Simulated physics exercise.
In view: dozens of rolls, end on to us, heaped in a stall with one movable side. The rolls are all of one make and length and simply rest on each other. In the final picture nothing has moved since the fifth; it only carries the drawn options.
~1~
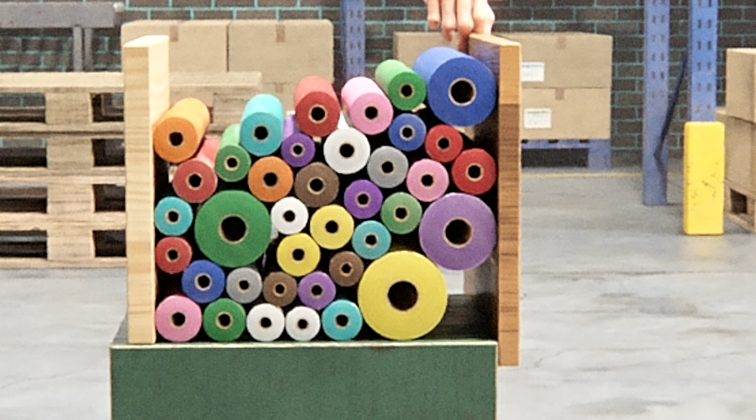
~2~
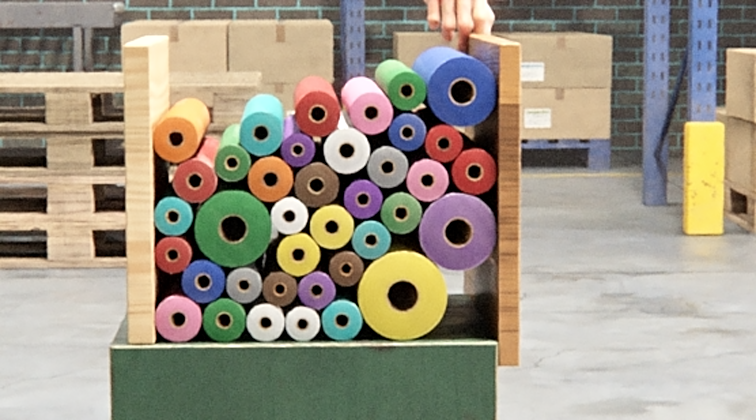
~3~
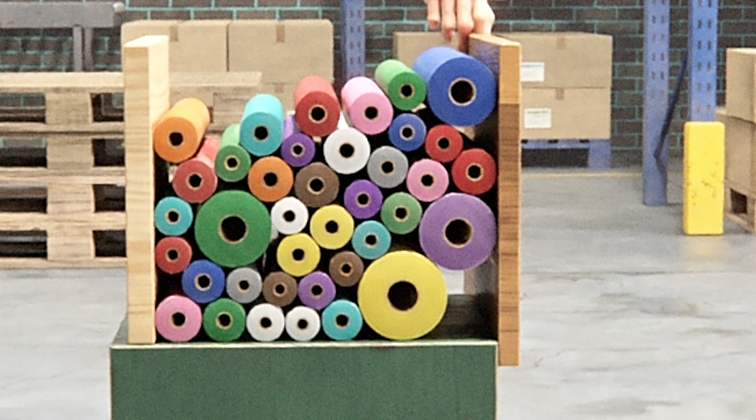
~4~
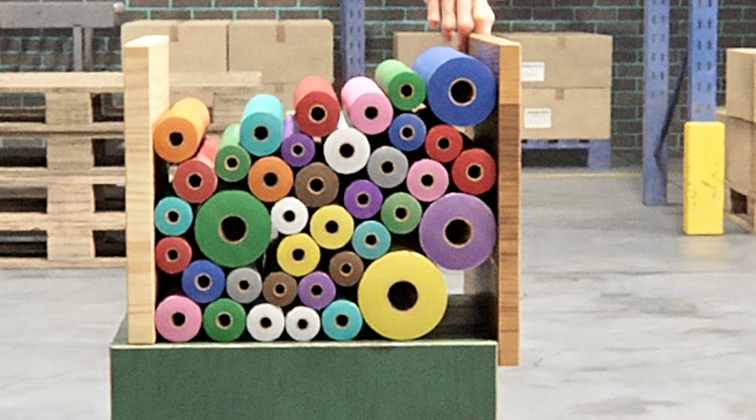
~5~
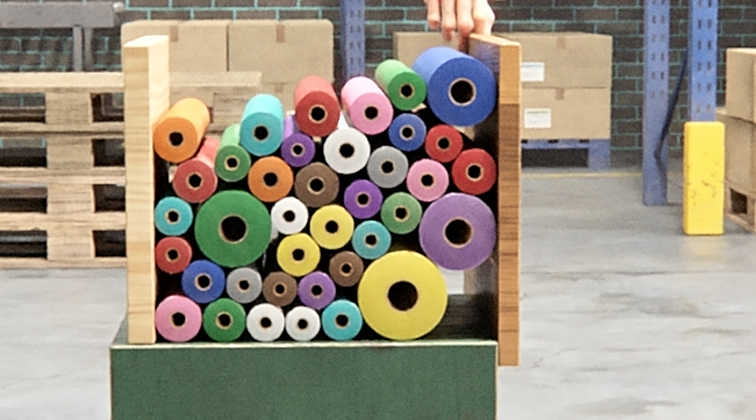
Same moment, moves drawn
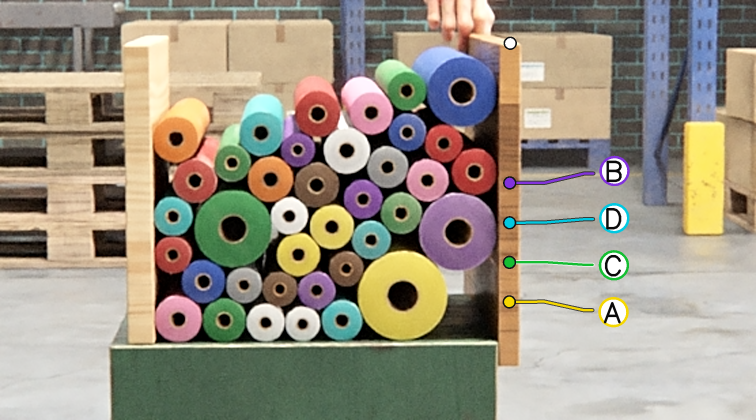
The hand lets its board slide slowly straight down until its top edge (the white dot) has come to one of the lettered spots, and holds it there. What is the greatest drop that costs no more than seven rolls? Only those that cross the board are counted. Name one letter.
Slide it to C.
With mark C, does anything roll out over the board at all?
Yes.
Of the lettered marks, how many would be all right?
Three of the four.
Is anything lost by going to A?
Yes, at A.
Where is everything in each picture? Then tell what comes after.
In the first picture, a yellow roll (403, 296); a blue roll (204, 282); a yellow roll (332, 226).
In the second picture, a yellow roll (332, 226); a white roll (290, 216).
In the third picture, an orange roll (271, 179); a blue roll (407, 133).
In the fourth picture, a turquoise roll (262, 133); side board (489, 186).
In the fifth picture, a pink roll (178, 319); a yellow roll (403, 296); a blue roll (204, 282).
On the marked copy, A at (509, 302); B at (510, 183); C at (509, 262); D at (509, 223); the white dot at (510, 43).
With C. Early on, top of the board (498, 138).
Further on, top of the board (498, 246).
At the end, top of the board (498, 261), about four out over the board.
As for the rest, A more than seven out over the board; B one out over the board; D about four out over the board.
